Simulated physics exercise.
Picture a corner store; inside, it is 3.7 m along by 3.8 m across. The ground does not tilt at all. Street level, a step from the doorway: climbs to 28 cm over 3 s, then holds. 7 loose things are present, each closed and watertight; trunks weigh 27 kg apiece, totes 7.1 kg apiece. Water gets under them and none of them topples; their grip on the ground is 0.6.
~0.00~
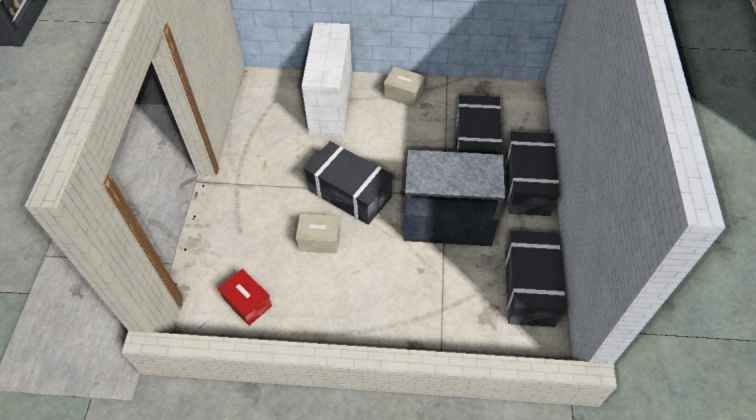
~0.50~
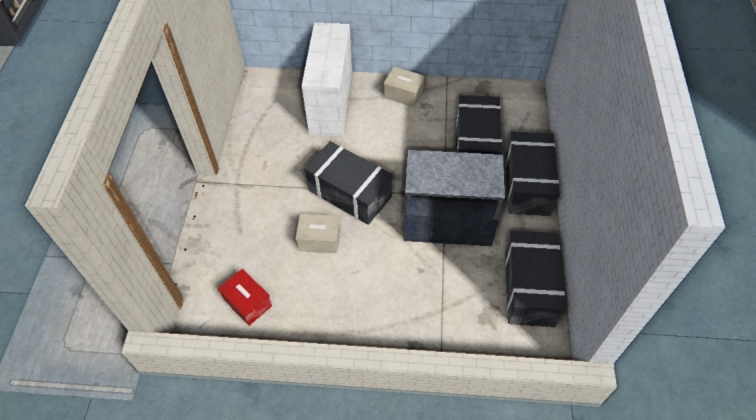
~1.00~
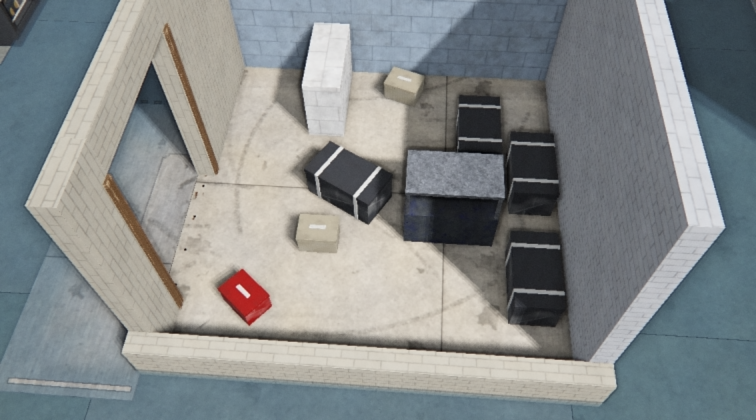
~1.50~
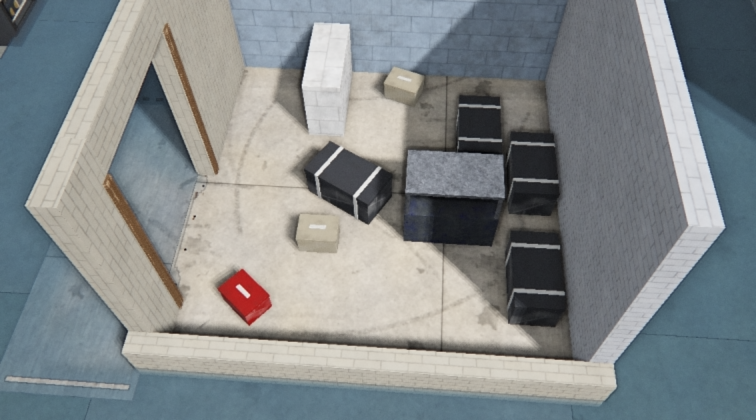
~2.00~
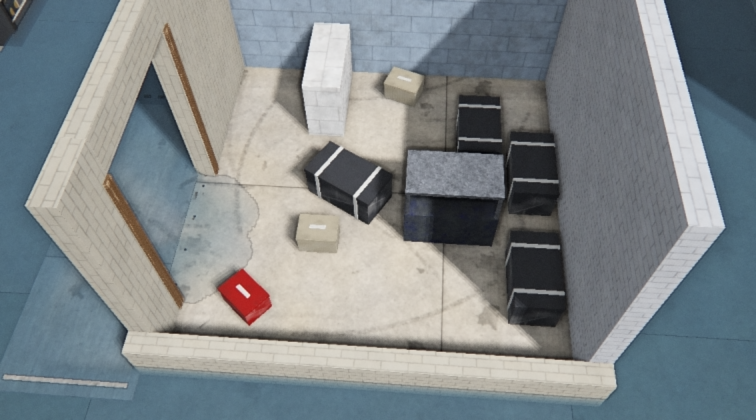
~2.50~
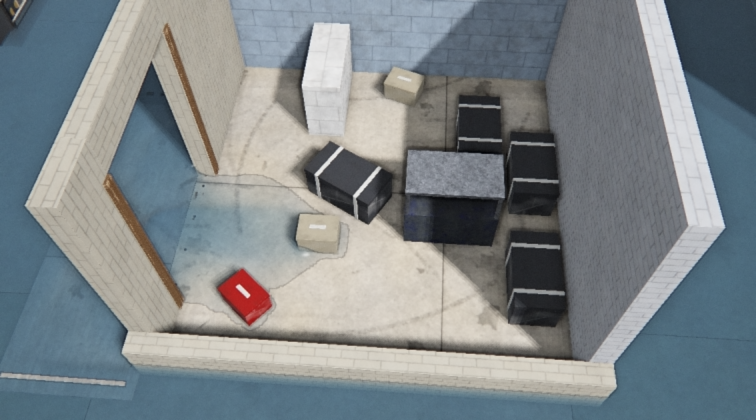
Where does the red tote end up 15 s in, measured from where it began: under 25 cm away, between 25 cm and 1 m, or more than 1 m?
It's set to be hauled off.
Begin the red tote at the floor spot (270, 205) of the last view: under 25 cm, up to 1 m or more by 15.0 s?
In that run it wanders far off.
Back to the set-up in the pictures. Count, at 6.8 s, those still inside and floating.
Total: 7.
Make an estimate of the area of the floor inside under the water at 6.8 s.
My estimate is roughly 13 m2.
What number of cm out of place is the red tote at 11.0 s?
I'd guess some 300 cm by then.
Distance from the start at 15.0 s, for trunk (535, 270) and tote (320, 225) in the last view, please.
First 150 cm, then 300 cm.
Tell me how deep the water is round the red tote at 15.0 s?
Somewhere close to 28 cm.
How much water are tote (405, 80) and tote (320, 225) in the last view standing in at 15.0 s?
Depth approx. 30 cm / 28 cm.
After 3.5 s the red tote is near (253, 314), 0.3 m from its start, aground; 0 afloat.
After 6.8 s the red tote is near (525, 296), 2.6 m from its start, afloat; 7 afloat.
After 11.0 s the red tote is near (545, 165), 3.2 m from its start, afloat; 7 afloat.
After 15.0 s the red tote is near (502, 91), 3.5 m from its start, afloat; 7 afloat.
